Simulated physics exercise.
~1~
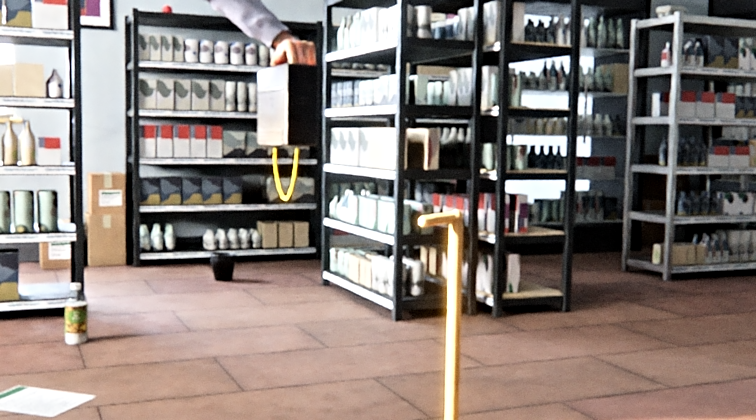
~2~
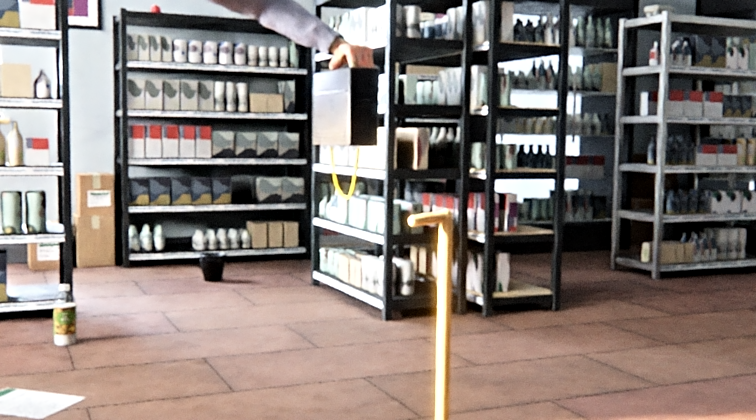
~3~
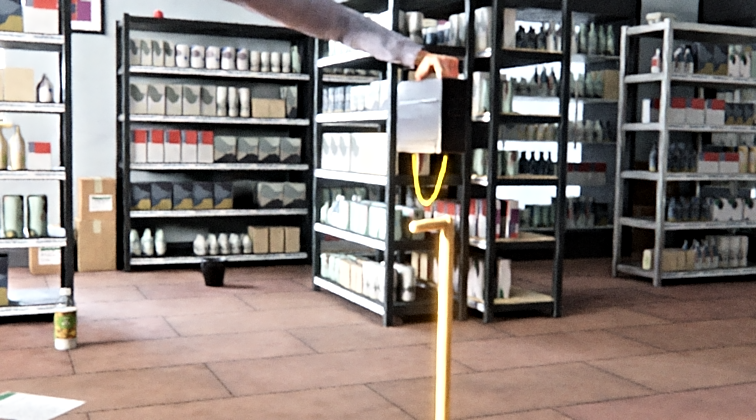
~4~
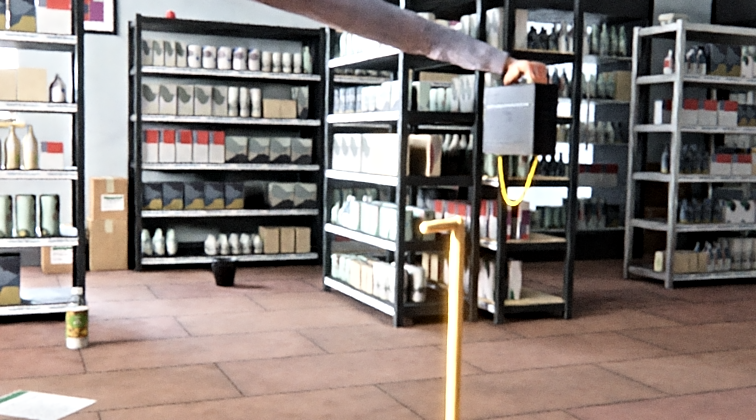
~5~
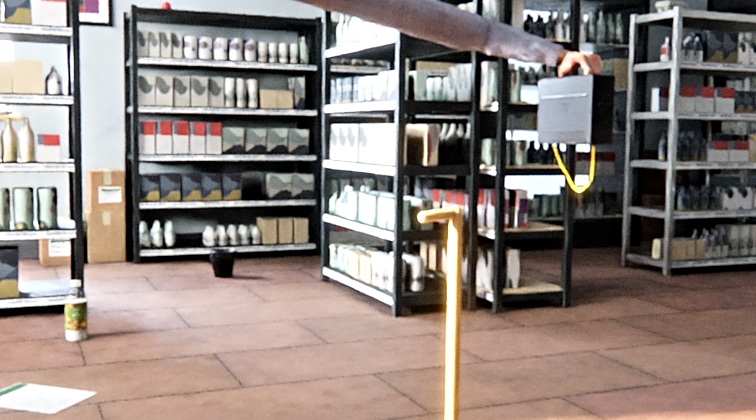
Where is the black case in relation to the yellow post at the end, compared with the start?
At the start the black case is held up to the left of the yellow post, and at the end it is held up to the right of it.
